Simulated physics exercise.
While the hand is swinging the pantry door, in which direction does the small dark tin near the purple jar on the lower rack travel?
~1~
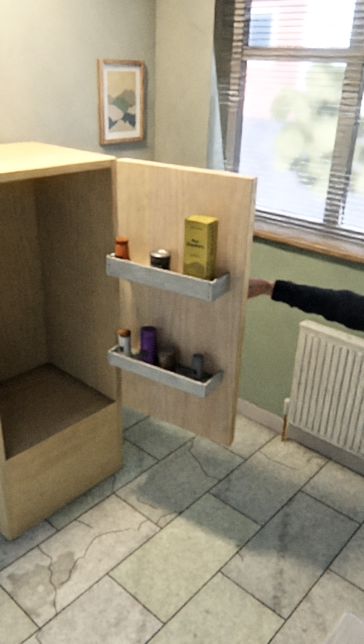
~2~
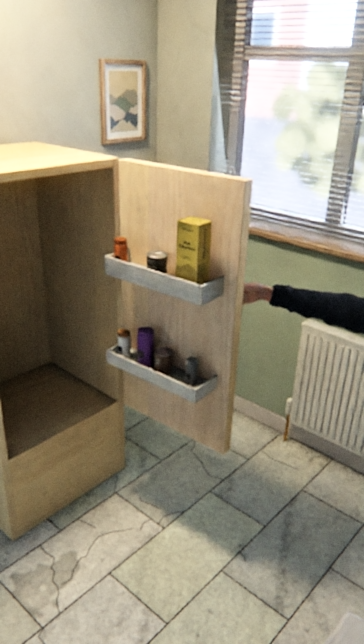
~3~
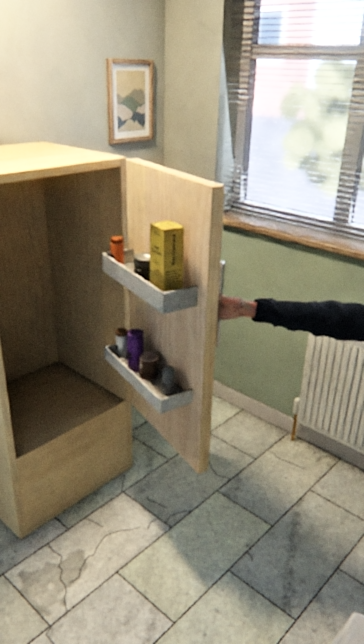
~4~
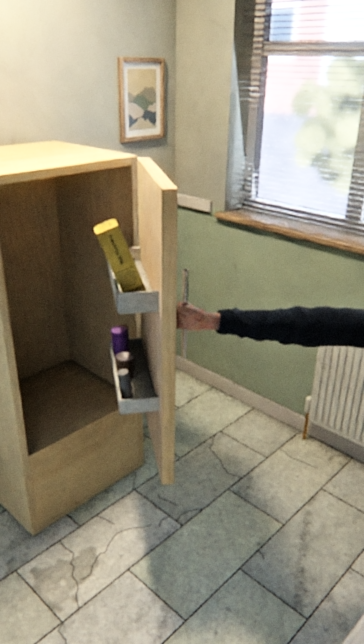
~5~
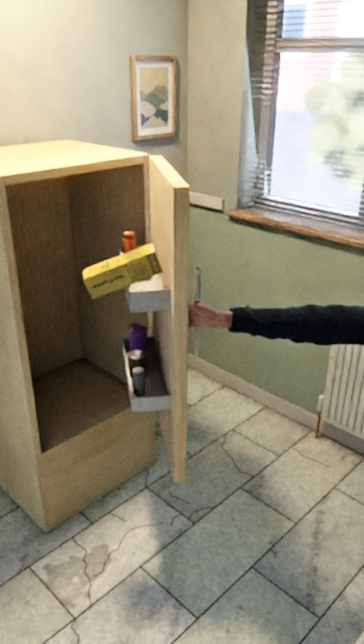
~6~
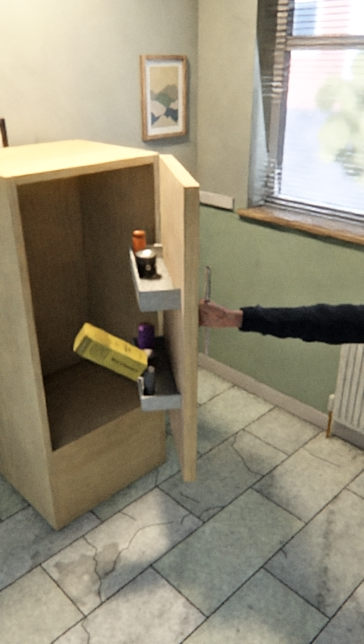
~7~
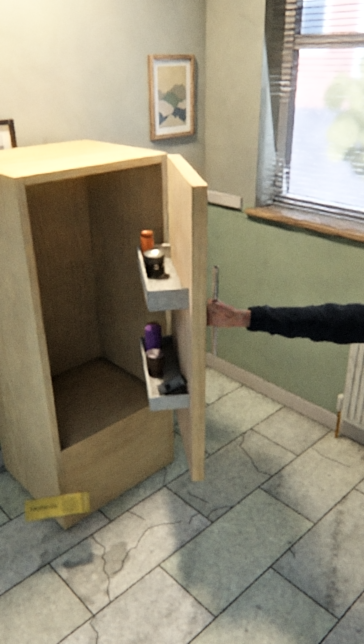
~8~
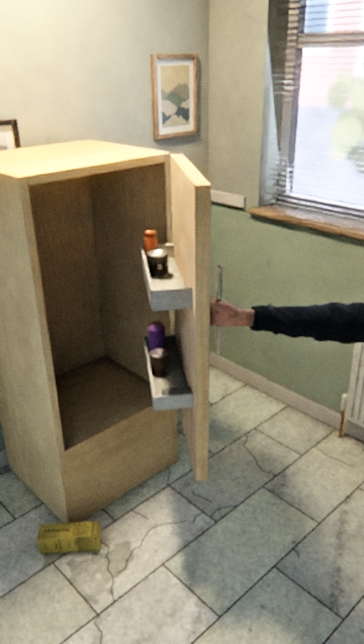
It travels to the left, carried along in the lower rack as the door swings.
